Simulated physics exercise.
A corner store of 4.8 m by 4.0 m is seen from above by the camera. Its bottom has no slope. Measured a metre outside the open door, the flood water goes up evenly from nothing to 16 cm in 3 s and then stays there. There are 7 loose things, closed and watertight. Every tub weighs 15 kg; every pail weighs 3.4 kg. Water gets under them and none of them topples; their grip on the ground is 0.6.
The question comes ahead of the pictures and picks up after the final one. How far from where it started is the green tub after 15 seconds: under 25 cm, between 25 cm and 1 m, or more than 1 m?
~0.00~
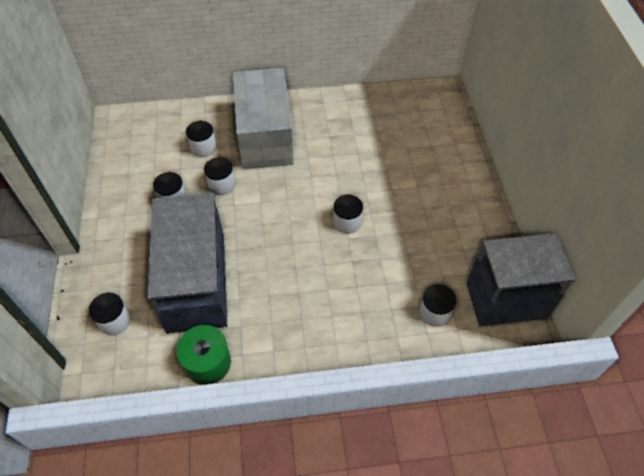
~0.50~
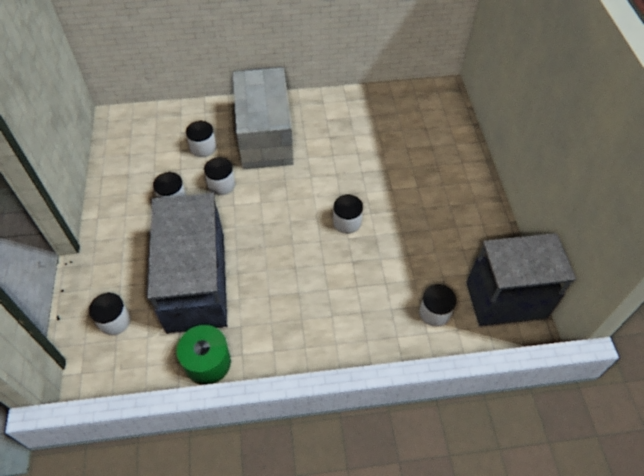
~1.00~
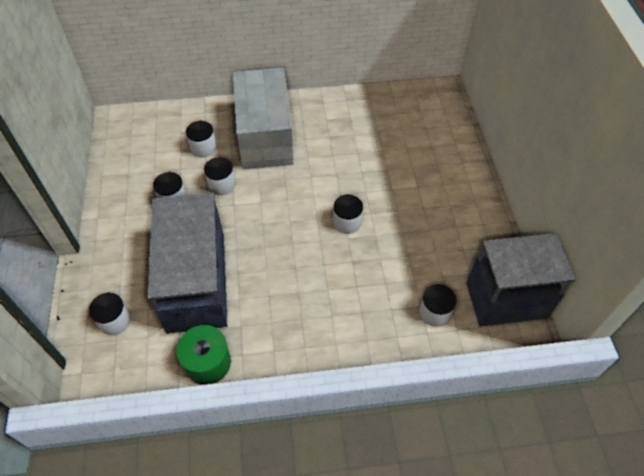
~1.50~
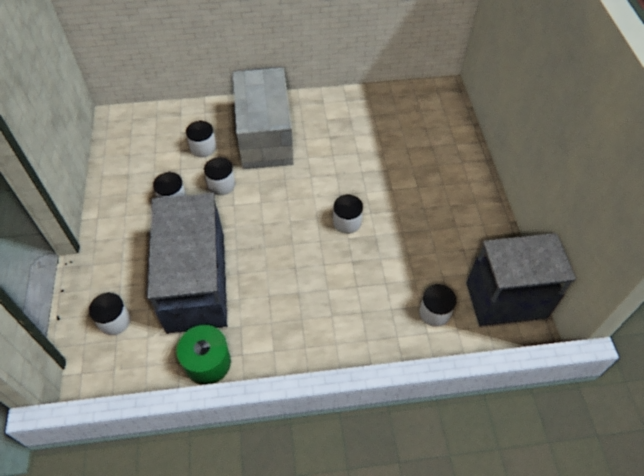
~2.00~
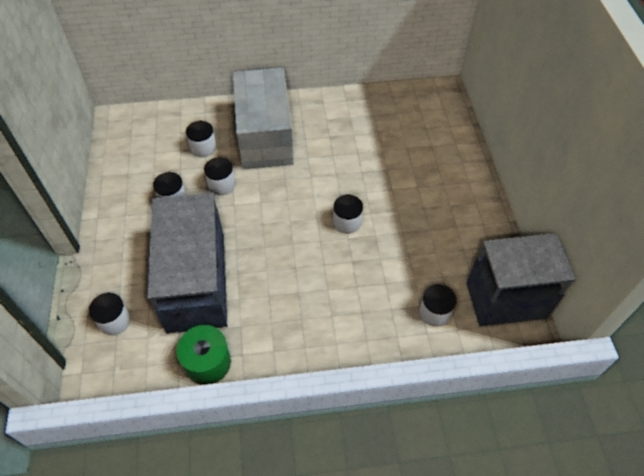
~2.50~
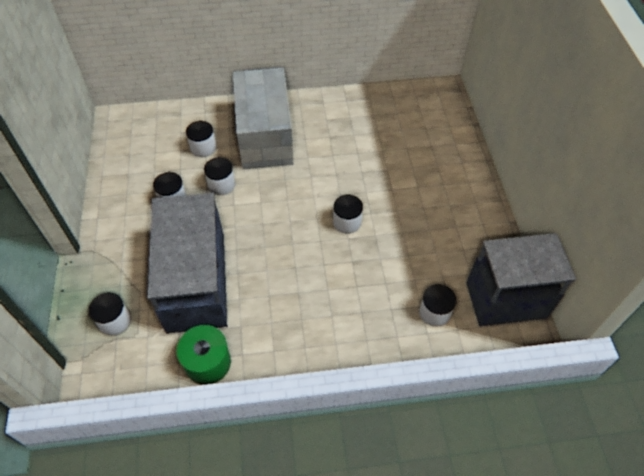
It is between 25 cm and 1 m away.
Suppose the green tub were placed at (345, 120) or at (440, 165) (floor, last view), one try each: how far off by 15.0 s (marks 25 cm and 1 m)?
So, one try each: It sits almost still the first time and sits almost still the second.
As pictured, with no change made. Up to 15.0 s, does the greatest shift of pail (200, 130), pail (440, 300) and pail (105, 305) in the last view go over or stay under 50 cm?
Order as asked: Above, above, above.
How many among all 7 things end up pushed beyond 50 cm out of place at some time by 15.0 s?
Answer: 6.
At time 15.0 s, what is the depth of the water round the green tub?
I'd put it at about 6 cm.
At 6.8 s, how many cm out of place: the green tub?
20 cm or so by then.
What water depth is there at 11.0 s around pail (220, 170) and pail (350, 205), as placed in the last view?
Depth approx. 3 cm / 2 cm.
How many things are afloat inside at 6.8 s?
Tally: 3 of them.
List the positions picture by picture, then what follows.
The green tub at (202, 348), on the bottom; water covers 0.0 m2; 0 of 7 have shifted, in the first picture.
The green tub at (202, 348) rests on the ground; 0.0 m2 under water; 0 of 7 have shifted, in the second picture.
The green tub at (202, 348) rests on the ground; 0.0 m2 under water; 0 of 7 have shifted, in the third picture.
The green tub at (202, 348) rests on the ground; water covers 0.0 m2; 0 of 7 have shifted, in the fourth picture.
The green tub at (202, 348) rests on the ground; water covers 0.0 m2; 0 of 7 have shifted, in the fifth picture.
The green tub at (202, 348) rests on the ground; 0.5 m2 under water; 0 of 7 have shifted, in the sixth picture.
After 3.5 s the green tub is near (202, 348), 0.0 m from its start, aground; 0 afloat.
After 6.8 s the green tub is near (228, 340), 0.2 m from its start, aground; 3 afloat.
After 11.0 s the green tub is near (237, 337), 0.3 m from its start, aground; 3 afloat.
After 15.0 s the green tub is near (260, 325), 0.6 m from its start, aground; 4 afloat.
